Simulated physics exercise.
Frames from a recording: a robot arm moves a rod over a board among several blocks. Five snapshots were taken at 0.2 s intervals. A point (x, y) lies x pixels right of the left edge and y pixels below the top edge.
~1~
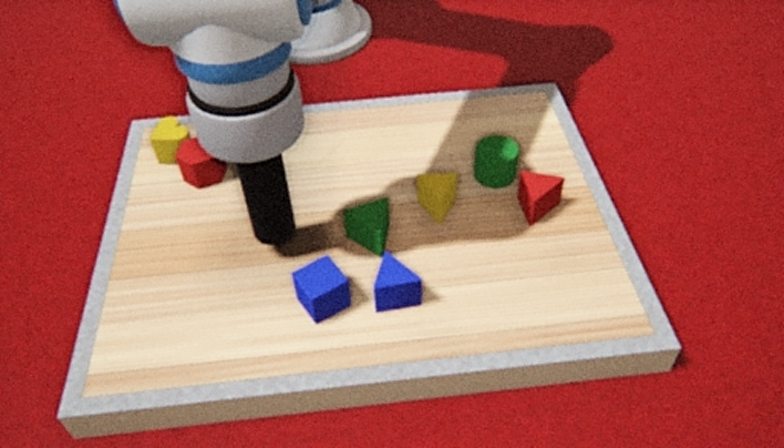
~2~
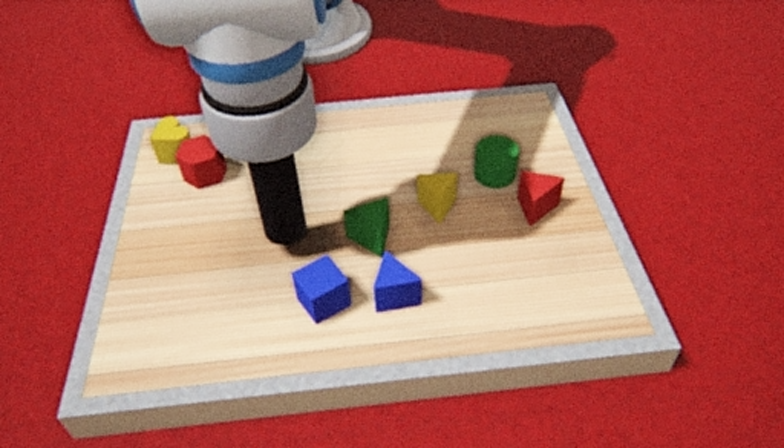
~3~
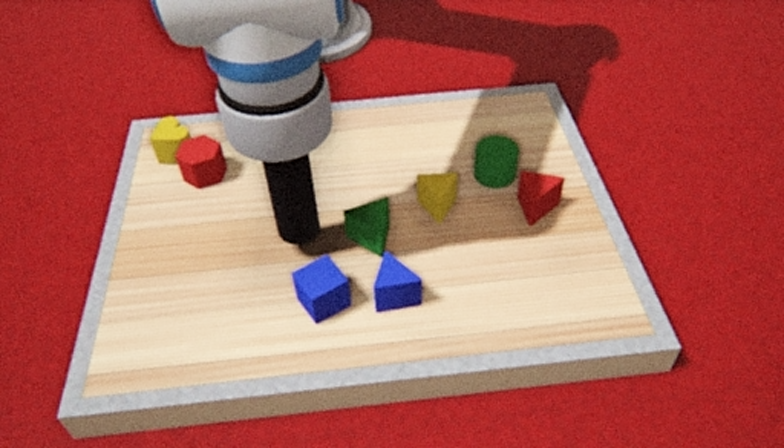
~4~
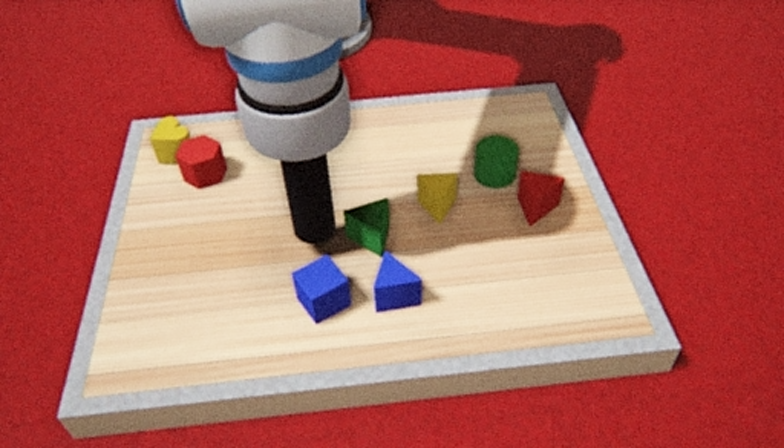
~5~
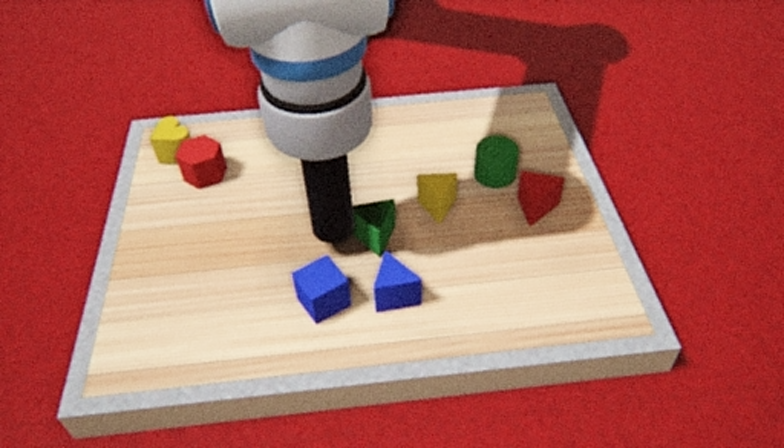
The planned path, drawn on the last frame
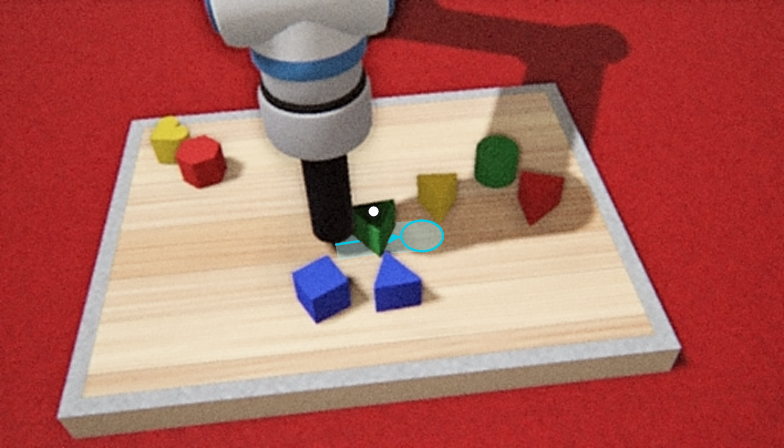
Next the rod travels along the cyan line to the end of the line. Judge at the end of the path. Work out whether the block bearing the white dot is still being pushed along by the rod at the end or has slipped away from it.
It will keep going ahead of the rod.
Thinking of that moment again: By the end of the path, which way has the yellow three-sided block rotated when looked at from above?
Looking from above, the answer is counterclockwise.
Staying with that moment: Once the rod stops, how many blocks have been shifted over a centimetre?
The push will move one block.
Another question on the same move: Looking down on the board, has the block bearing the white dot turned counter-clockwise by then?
That would be a no.
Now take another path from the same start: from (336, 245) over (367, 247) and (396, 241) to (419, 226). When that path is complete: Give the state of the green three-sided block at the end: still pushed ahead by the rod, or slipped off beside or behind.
The block sits ahead of the rod.
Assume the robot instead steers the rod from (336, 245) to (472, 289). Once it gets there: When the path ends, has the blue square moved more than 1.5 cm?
No
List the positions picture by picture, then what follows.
In the first frame, lower end of the rod (275, 230), tops of blocks, blue square (320, 276), green three-sided block (370, 212), yellow three-sided block (438, 181).
In the second frame, rod (286, 230), blocks as before.
In the third frame, rod (299, 230), blocks as before.
In the fourth frame, rod (315, 229), blocks as before.
In the fifth frame, rod (334, 228), blue square (320, 276), green three-sided block (374, 211), yellow three-sided block (438, 181).
The drawn path runs from (336, 245) through (379, 239) to (422, 236); the dot is on the green three-sided block.
What follows on the original path. Halfway along, rod (378, 222); green three-sided block (413, 206), turned 25° clockwise.
At the end, rod (422, 219); blue square not moved; green three-sided block (457, 203), turned 25° clockwise; yellow three-sided block (443, 180), turned 35° anticlockwise.
